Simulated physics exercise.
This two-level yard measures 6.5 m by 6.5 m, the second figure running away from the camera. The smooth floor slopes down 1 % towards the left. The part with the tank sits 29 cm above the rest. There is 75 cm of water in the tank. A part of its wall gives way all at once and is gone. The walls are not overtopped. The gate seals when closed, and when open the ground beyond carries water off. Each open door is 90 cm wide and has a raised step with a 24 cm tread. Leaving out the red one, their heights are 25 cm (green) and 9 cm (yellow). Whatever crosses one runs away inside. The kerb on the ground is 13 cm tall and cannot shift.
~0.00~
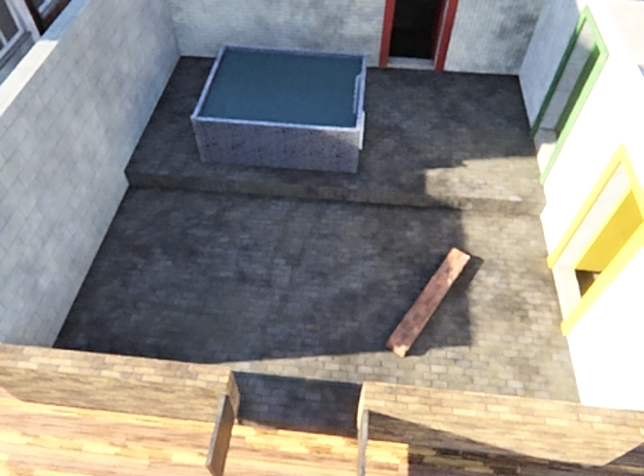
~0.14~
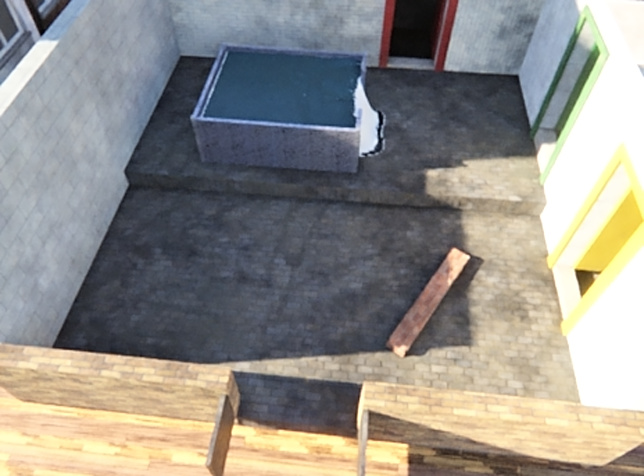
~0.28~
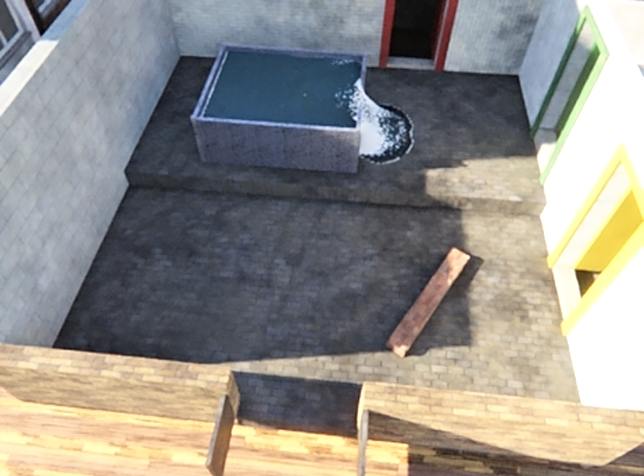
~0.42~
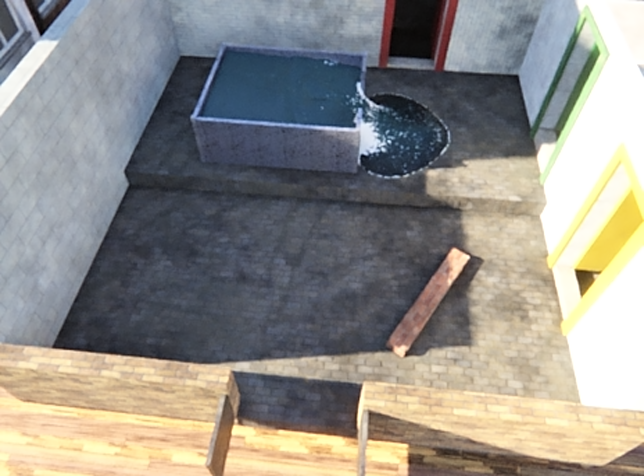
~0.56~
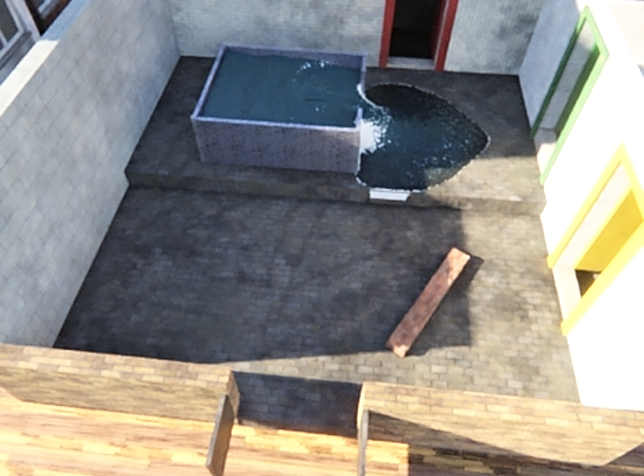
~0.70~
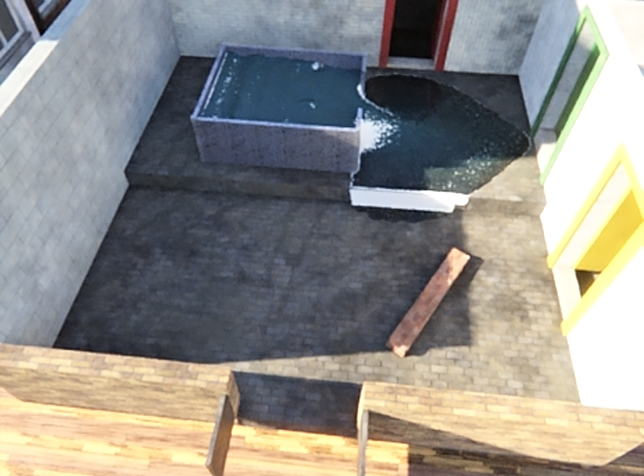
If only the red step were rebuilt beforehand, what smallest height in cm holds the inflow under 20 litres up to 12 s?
Close to 10 cm is just enough.
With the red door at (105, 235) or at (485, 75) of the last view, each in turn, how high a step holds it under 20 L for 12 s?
About 9.5 and 26 cm.
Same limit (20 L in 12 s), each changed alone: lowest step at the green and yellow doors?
Roughly 26 cm at green and 10.5 cm at yellow.
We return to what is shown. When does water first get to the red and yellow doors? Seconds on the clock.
Arrival: Red 0.9 s, yellow 1.6 s.
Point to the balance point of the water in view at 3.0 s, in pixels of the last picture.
Around (383, 142).
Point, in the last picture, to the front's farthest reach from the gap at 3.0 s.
At about (588, 432).
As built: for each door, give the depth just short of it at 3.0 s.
Depths in cm: Red 10, green 27, yellow 12.
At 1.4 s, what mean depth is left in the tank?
Roughly 54 cm on average.
After 1.4 s water covers 30 % of the floor, deepest (39 cm) near (370, 135); 4 cm at the red door, 0 litres in over its 7 cm step.
After 3.0 s water covers 40 % of the floor, deepest (29 cm) near (588, 432); 10 cm at the red door, 3 litres in over its 7 cm step.
After 12.0 s water covers 95 % of the floor, deepest (14 cm) near (83, 380); 6 cm at the red door, 46 litres in over its 7 cm step.
At the red door as built, the water arrived by 0.9 s and peaked near 13 cm at 4.4 s.
With a step of 8.5 cm, 30 litres would have come in within the 12 s; with 11.5 cm, 10 litres. So under 20 litres takes about 10 cm.
